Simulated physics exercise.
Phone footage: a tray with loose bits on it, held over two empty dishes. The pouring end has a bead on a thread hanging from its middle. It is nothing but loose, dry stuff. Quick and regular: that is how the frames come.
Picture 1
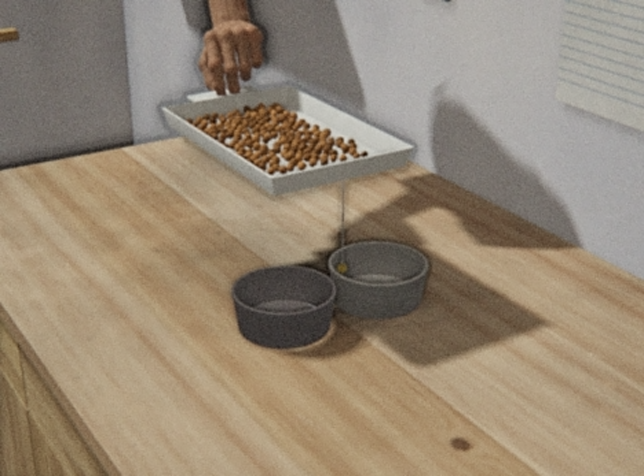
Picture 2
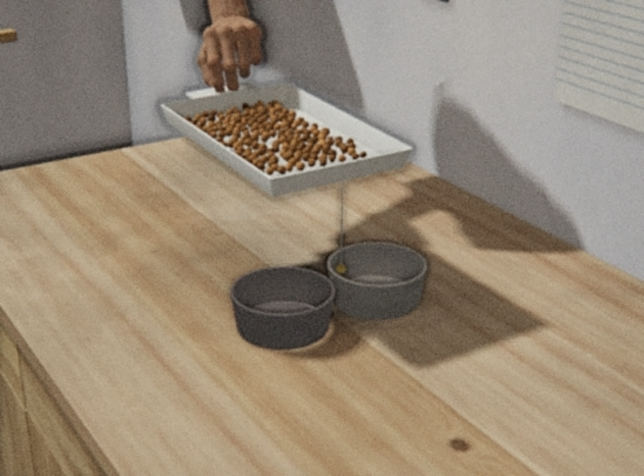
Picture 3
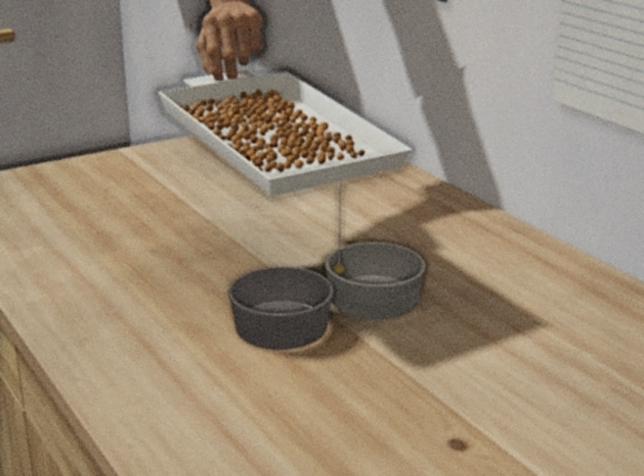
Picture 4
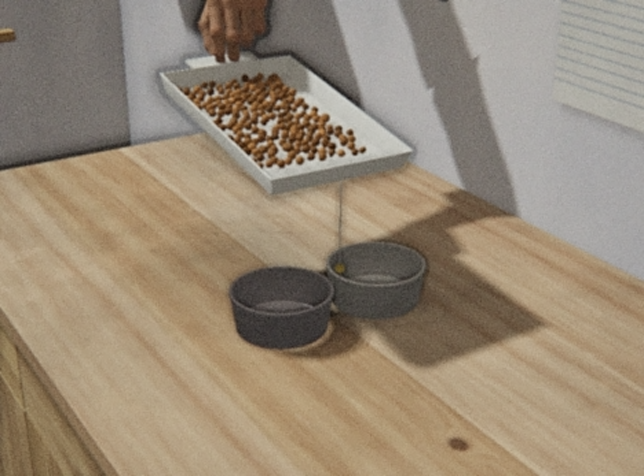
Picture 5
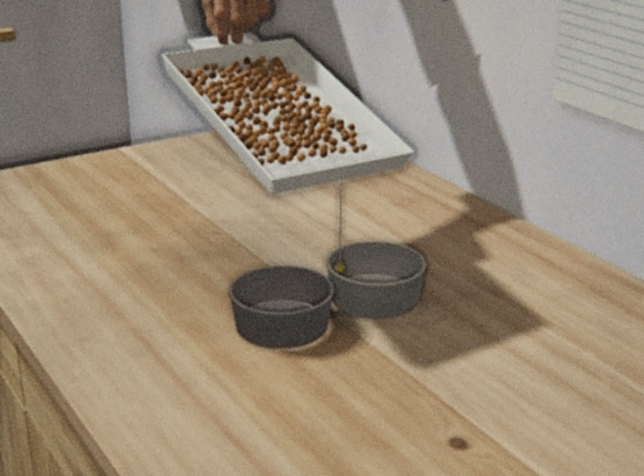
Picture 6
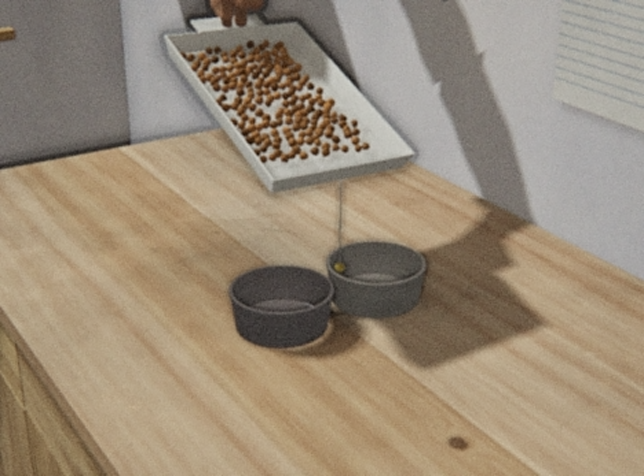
A hand raising the back of a white tray of small brown bits, tilting it steadily above two empty grey dishes.
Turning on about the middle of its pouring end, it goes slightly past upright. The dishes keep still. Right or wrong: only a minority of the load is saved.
Right, only a minority is saved.
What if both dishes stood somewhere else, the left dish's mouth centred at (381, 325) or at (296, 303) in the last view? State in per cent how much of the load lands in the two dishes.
Trial 1: 40 percent; trial 2: 50 percent.
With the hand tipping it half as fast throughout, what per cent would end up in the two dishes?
About 0 per cent.
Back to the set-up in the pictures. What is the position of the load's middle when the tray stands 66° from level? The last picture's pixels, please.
The centre of the load shows up near (350, 158) in the last view.
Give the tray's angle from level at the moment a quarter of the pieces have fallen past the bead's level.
Around 85° at that moment.
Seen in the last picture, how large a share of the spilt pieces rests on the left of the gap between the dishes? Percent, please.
Near 10 in a hundred.
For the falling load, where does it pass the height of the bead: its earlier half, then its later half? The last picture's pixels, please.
Initially about (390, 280); subsequently about (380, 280).
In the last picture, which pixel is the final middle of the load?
Near pixel (402, 344).
Just after the last frame, tray tipped steeply; almost all on the tray; about a tenth in the air.
A moment on, tray tipped past a quarter turn; roughly a third on the tray; just a few in the right dish; roughly a third outside both; roughly a quarter in the air.
Further on, tray tipped past a quarter turn; just a few in the left dish; about a tenth in the right dish; almost all outside both.
When it is over, tray tipped past a quarter turn; just a few in the left dish; about a tenth in the right dish; almost all outside both.
